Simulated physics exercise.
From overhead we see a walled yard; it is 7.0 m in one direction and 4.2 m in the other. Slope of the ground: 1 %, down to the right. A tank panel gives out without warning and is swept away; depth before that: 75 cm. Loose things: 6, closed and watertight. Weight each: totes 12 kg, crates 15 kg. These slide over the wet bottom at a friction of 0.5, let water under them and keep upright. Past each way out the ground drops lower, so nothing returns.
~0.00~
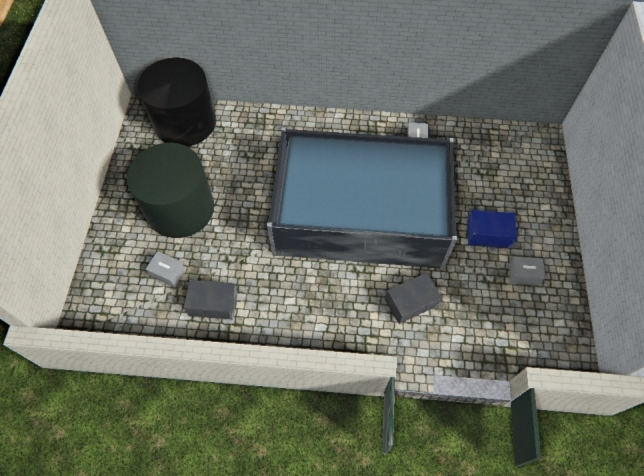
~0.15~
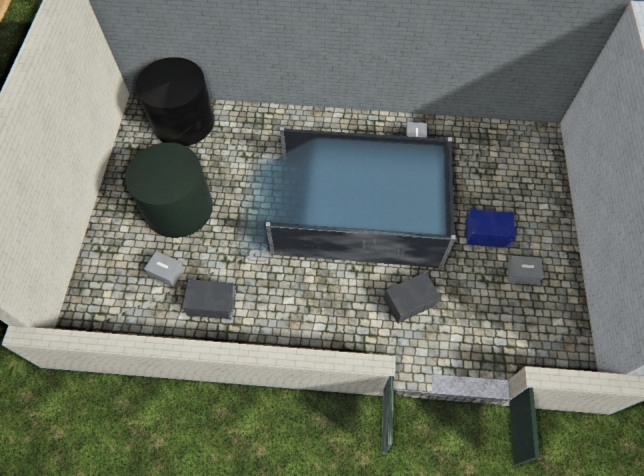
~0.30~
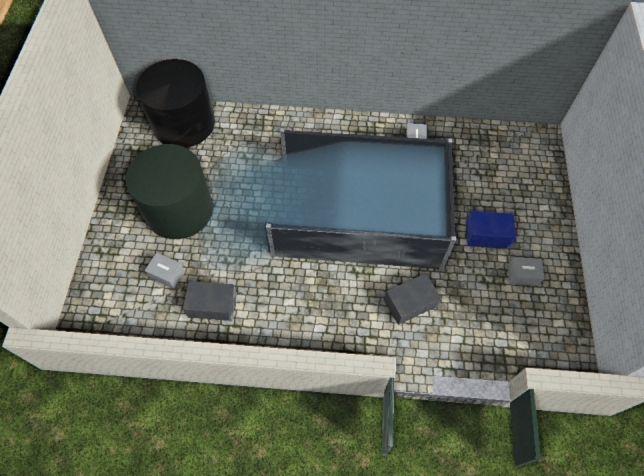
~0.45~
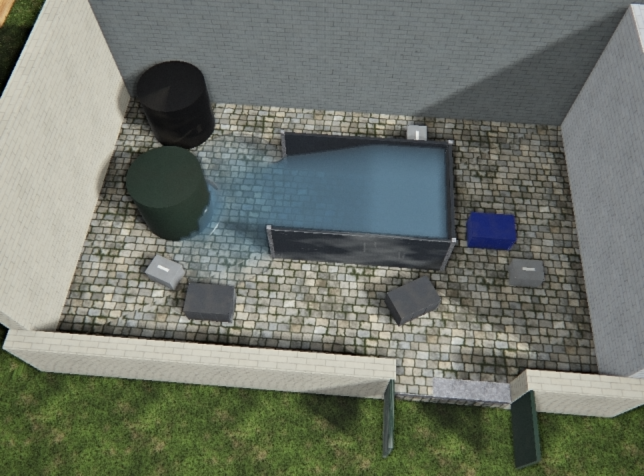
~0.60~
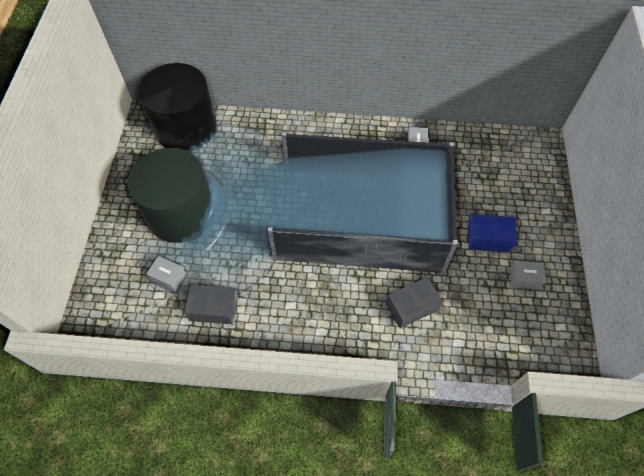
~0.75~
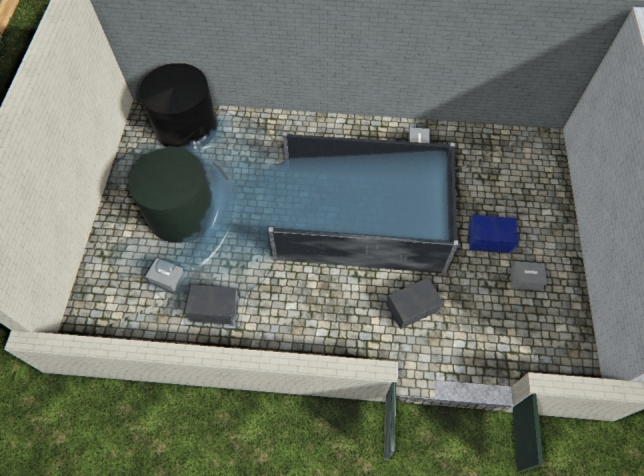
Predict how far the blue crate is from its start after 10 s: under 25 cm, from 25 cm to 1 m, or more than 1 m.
The move is big.
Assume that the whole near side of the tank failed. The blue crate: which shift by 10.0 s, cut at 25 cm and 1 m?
Outcome for the blue crate: No real movement.
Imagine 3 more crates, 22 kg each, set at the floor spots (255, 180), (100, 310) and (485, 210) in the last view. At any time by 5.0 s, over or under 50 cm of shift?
First outside the limit, then outside the limit, then inside the limit.
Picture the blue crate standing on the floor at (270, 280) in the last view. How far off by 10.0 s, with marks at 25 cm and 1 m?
By that time it is swept a long way.
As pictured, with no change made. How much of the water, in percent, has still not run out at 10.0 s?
Close to 92 in a hundred parts remain.
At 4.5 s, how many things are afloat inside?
Count at that moment: 2.
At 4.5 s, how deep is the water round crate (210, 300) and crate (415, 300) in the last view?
Depths: Near 7 cm, then near 3 cm.
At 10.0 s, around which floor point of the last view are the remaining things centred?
It sits at about (491, 235).
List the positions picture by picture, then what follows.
The first picture shows the blue crate at (494, 224) rests on the ground; water covers 3.4 m2; 0 of 6 have shifted.
The second picture shows the blue crate at (493, 223) rests on the ground; water covers 4.3 m2; 0 of 6 have shifted.
The third picture shows the blue crate at (493, 224) rests on the ground; 5.5 m2 under water; 0 of 6 have shifted.
The fourth picture shows the blue crate at (493, 226), on the bottom; water covers 6.5 m2; 0 of 6 have shifted.
The fifth picture shows the blue crate at (495, 228) rests on the ground; 7.4 m2 under water; 0 of 6 have shifted.
The sixth picture shows the blue crate at (496, 229), on the bottom; water covers 8.4 m2; 0 of 6 have shifted.
After 2.0 s the blue crate is near (496, 229), 0.0 m from its start, aground; 0 of 6 are out; 1 afloat.
After 4.5 s the blue crate is near (496, 229), 0.0 m from its start, aground; 0 of 6 are out; 2 afloat.
After 7.0 s the blue crate is near (473, 208), 0.4 m from its start, aground; 0 of 6 are out; 4 afloat.
After 10.0 s the blue crate is near (480, 141), 1.5 m from its start, afloat; 0 of 6 are out; 6 afloat.
